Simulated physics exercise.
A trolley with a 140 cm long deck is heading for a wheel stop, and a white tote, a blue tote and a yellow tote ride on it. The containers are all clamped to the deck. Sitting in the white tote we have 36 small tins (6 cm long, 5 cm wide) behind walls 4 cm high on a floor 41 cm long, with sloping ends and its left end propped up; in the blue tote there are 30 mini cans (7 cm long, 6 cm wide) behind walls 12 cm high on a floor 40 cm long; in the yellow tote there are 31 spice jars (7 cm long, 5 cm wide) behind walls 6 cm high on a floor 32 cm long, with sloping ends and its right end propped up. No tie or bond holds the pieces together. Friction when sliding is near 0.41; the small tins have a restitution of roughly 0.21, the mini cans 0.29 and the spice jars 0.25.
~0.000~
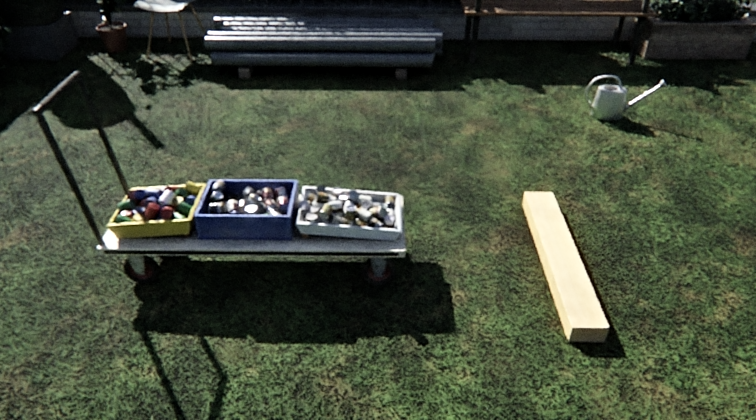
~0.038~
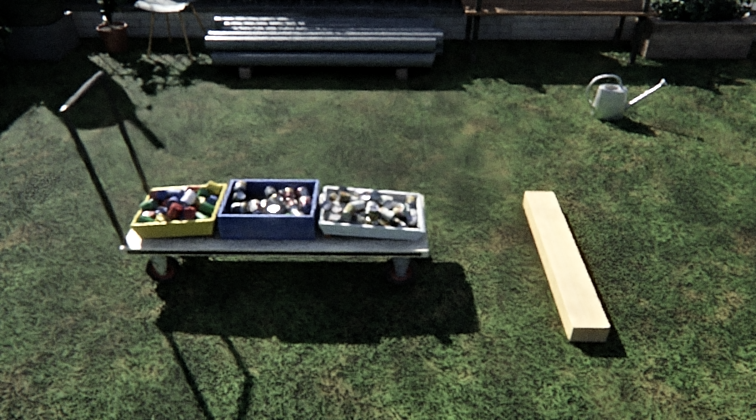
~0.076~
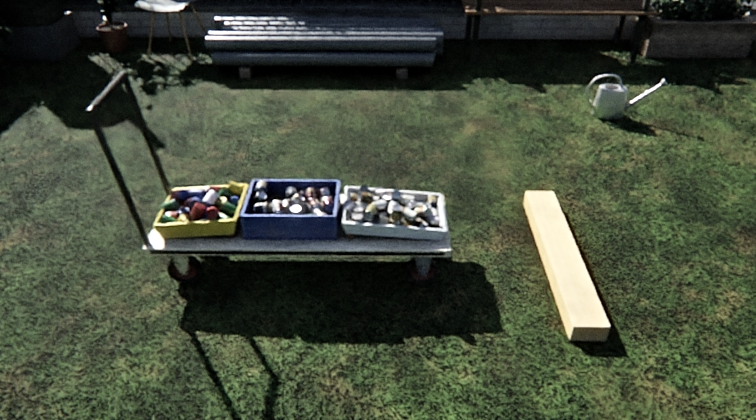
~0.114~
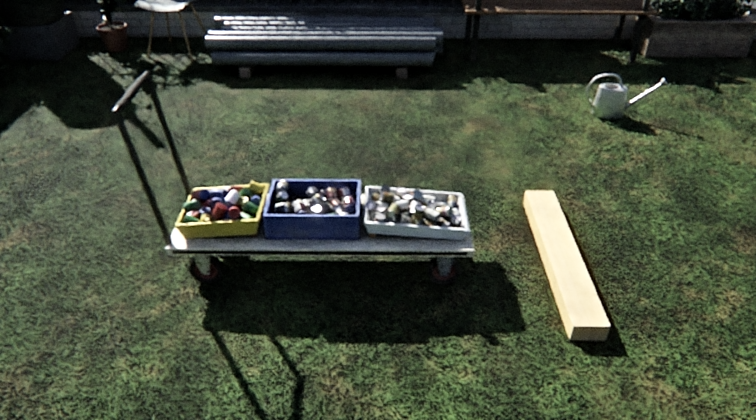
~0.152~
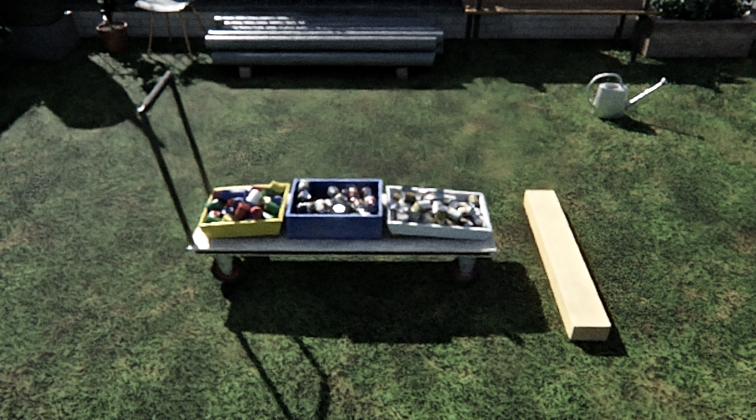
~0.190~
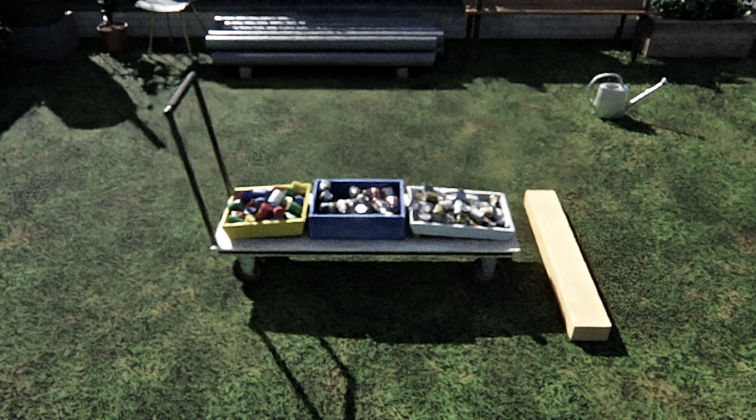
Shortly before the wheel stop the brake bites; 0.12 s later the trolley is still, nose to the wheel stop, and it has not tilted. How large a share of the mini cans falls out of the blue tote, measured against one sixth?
Losses never reach one sixth.
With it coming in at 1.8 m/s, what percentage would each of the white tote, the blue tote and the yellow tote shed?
In that case white tote 10, blue tote 0, yellow tote 10 per cent.
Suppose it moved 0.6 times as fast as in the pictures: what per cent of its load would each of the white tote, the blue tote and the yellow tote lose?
Then the white tote sheds 20 per cent, the blue tote 0 per cent, and the yellow tote 10 per cent.
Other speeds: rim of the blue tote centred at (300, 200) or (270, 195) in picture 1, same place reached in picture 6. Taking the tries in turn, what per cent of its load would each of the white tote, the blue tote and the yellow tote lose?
Per cent lost, first try then second - white tote: 10, 30; blue tote: 0, 0; yellow tote: 0, 10.
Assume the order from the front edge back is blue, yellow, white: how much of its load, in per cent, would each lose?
With that order the white tote sheds 30 per cent of its load, the blue tote 0 per cent, and the yellow tote 10 per cent.
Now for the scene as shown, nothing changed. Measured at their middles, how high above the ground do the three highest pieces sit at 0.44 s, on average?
Some 48 cm up.
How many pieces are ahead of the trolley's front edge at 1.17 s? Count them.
Count: Approx. 16.
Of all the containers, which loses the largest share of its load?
That would be the white tote.
After 0.22 s, braking starts.
After 0.32 s, the white tote has all 36, the blue tote has all 30 and the yellow tote has all 31.
After 0.44 s, the white tote is down by 10 of 36, the blue tote has all 30 and the yellow tote is down by 3 of 31.
After 0.67 s, the white tote is down by 15 of 36, the blue tote has all 30 and the yellow tote is down by 4 of 31.
Final count (at 1.17 s), the white tote is down by 16 of 36, the blue tote has all 30 and the yellow tote is down by 4 of 31. Asked share, 0 of 30, 0 per cent.
